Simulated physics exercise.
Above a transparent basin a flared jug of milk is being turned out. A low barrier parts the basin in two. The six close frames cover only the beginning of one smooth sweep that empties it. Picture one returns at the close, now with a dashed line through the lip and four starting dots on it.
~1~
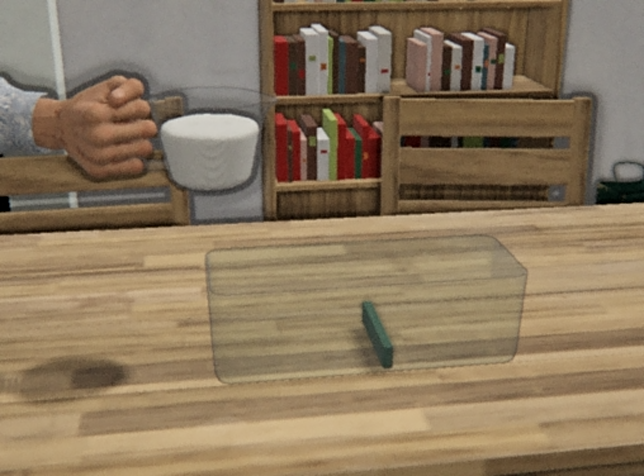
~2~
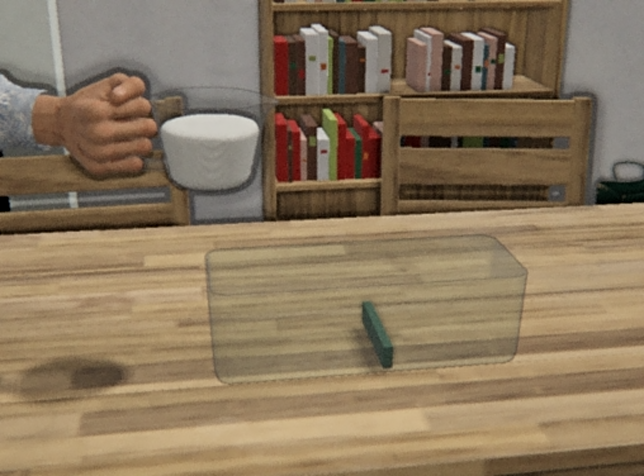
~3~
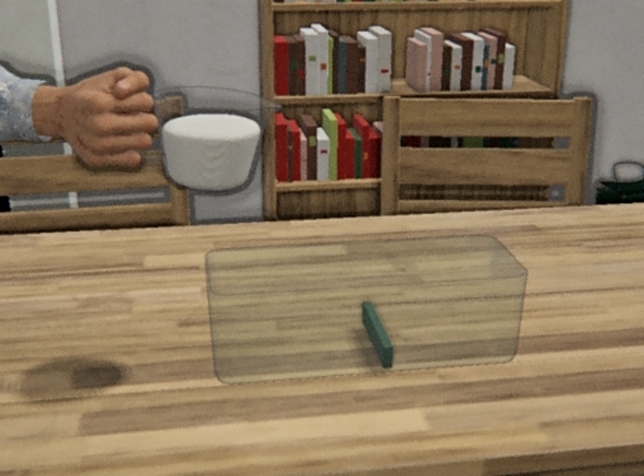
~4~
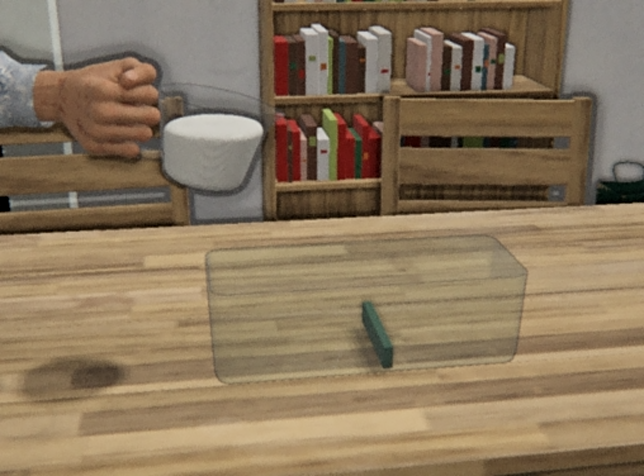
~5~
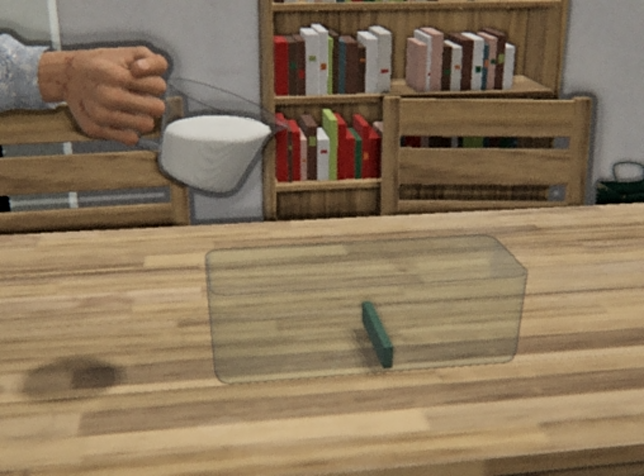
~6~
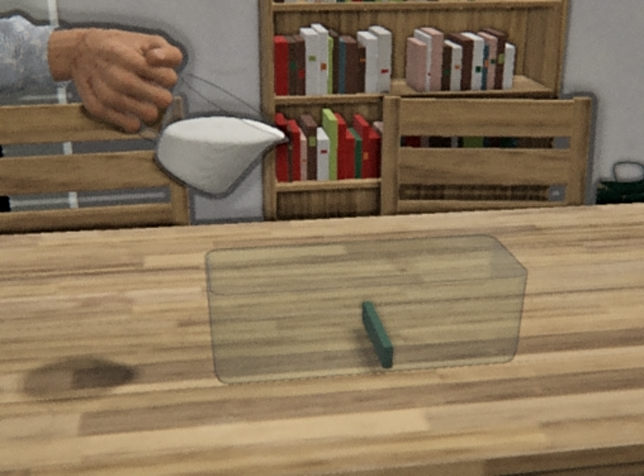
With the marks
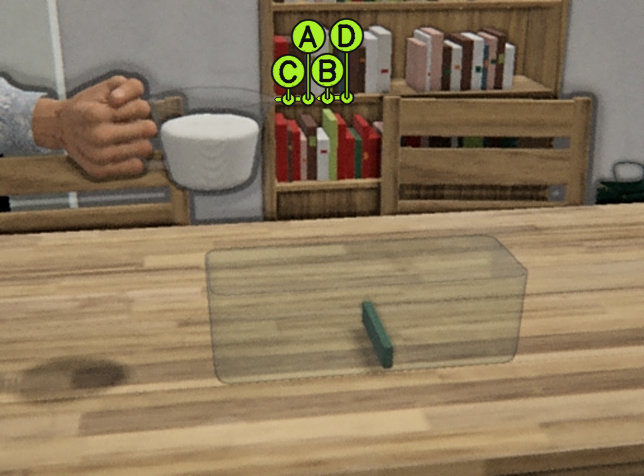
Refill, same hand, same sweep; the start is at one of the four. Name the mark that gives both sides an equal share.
Place B does it best.
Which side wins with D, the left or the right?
The right side.
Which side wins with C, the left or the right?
More ends on the left.
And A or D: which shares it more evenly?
Place D.
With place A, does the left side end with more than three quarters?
Yes, it does.
On the marked copy, A at (308, 98); B at (327, 98); C at (288, 99); D at (346, 97).
With A, about 86 % ends left of the wall and 10 % right of it; 4 % is lost outside.
With B, about 52 % ends left of the wall and 47 % right of it.
With C, about 86 % ends left of the wall and 10 % right of it; 3 % is lost outside.
With D, about 28 % ends left of the wall and 71 % right of it.
